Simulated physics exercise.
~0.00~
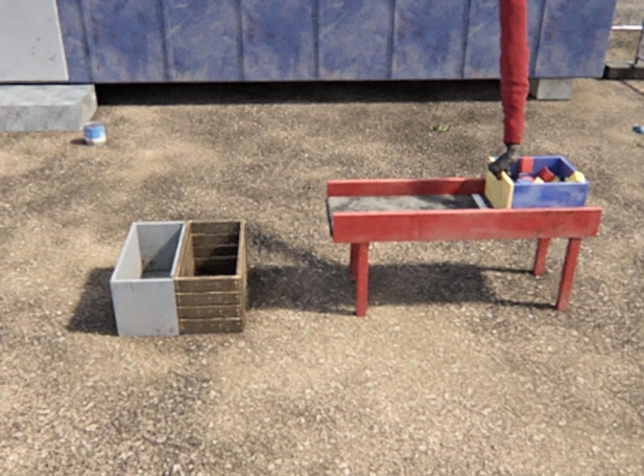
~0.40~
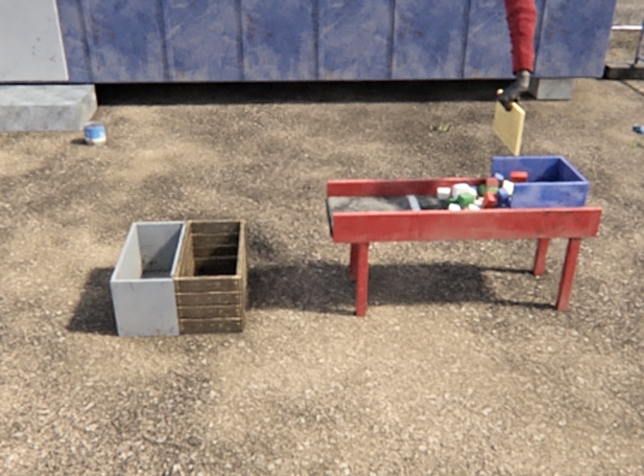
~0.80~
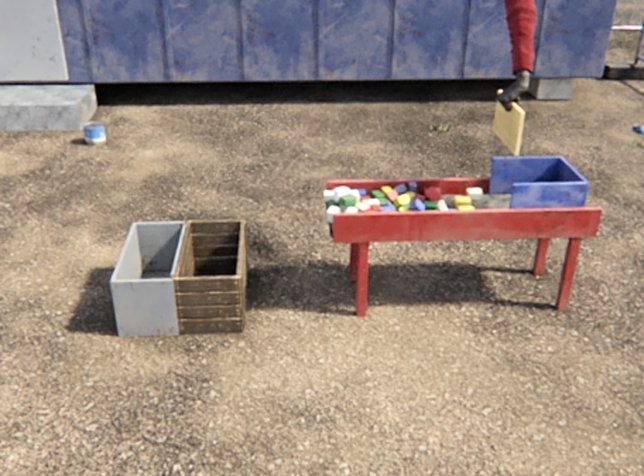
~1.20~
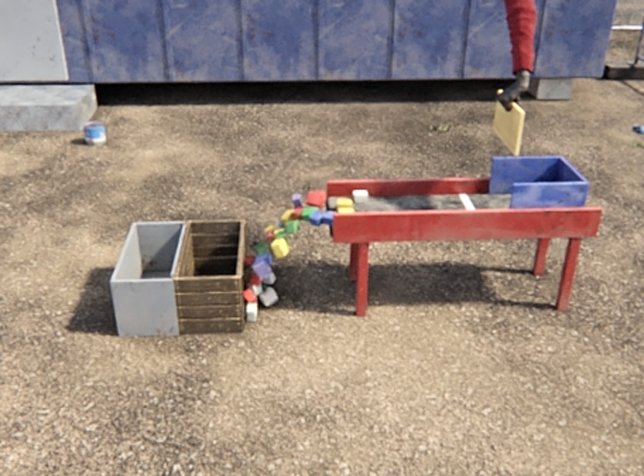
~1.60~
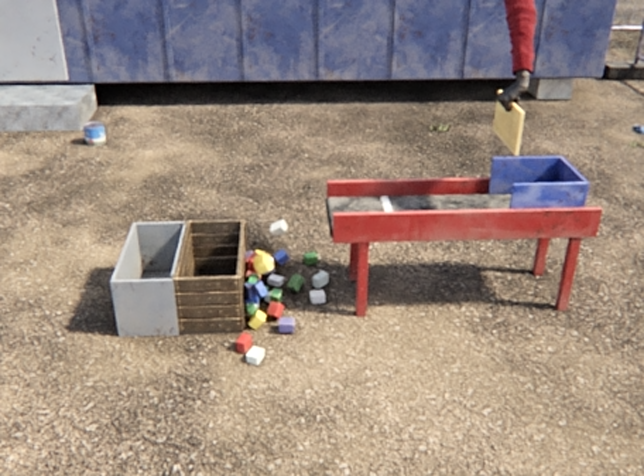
At first, a gloved hand at the end of a red sleeve holds a pale yellow gate against a blue pen full of colourful toy bricks on a red-framed belt. The hand lifts the gate, and the bricks move out to the left along the belt. They spread into a long, loose line that reaches the belt's left end. Then they spill over the edge and tumble down beside the slatted black tote. The belt empties, and the bricks lie scattered on the gravel short of that tote, with the grey tote standing beyond it.
